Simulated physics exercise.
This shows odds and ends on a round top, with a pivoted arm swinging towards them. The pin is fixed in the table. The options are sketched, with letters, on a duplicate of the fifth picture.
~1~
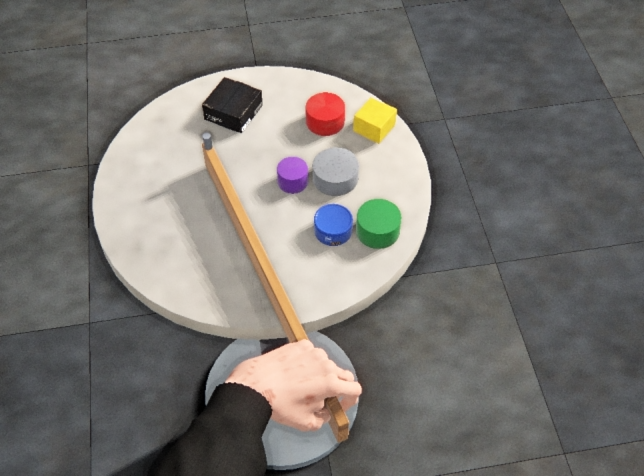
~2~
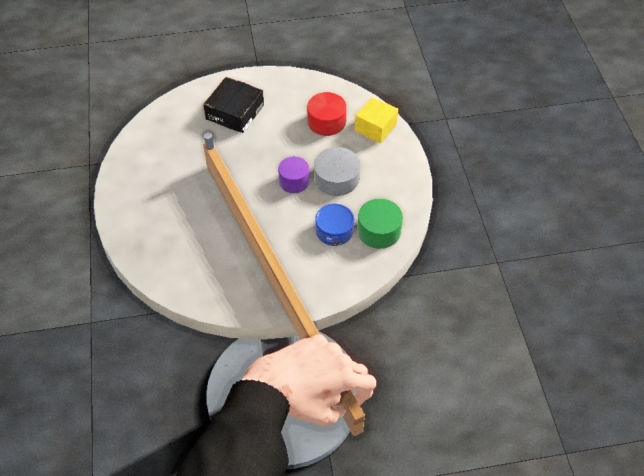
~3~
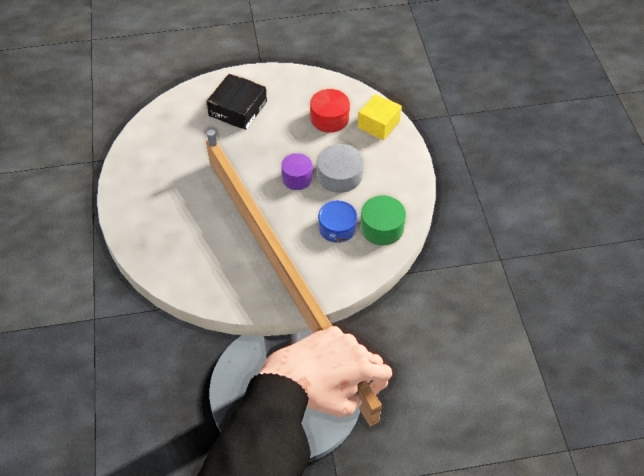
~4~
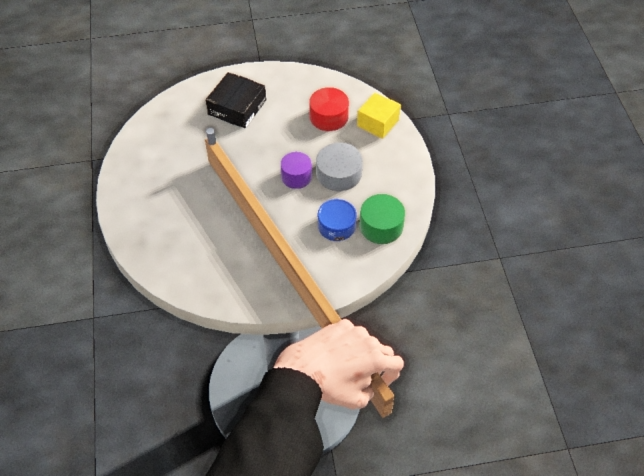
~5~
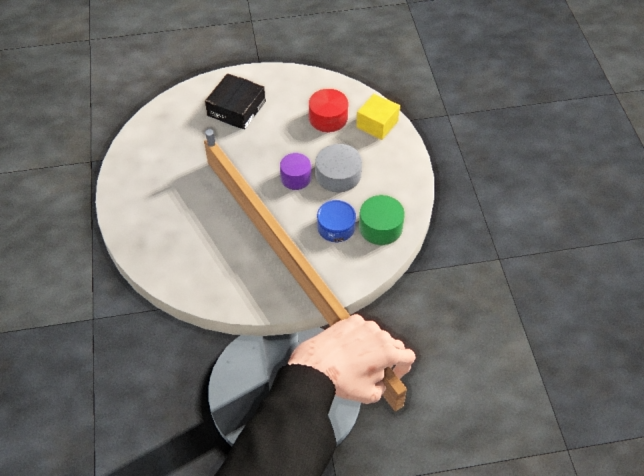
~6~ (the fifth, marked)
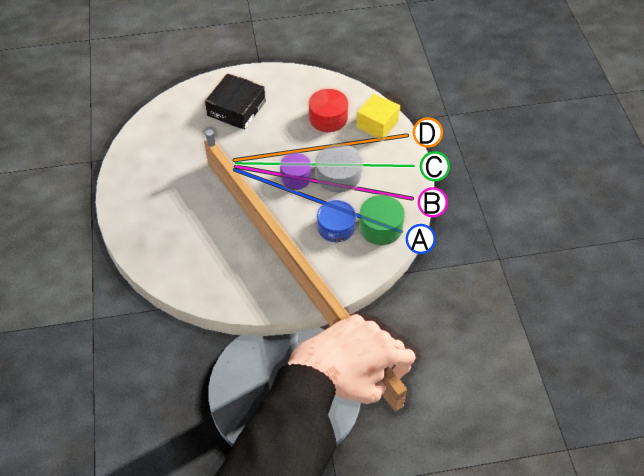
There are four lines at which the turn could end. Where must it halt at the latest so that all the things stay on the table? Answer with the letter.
As far as mark C.
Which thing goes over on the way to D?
The green pot.
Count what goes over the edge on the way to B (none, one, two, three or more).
By then, none.
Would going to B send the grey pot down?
No.
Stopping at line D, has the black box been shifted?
No.
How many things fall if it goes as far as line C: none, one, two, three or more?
In all, none.
On the marked copy, A at (316, 200); B at (322, 182); C at (324, 165); D at (322, 148).
Taking C. A third of the way, arm (299, 195); blue tub (343, 213); yellow block (378, 117).
Two thirds of the way, arm (316, 166); green pot (410, 180); blue tub (370, 175).
When it is over, arm (321, 145); green pot (419, 143); blue tub (380, 146); nothing has fallen.
As for the rest, A is safe but short; B is safe but short; D drops the green pot.
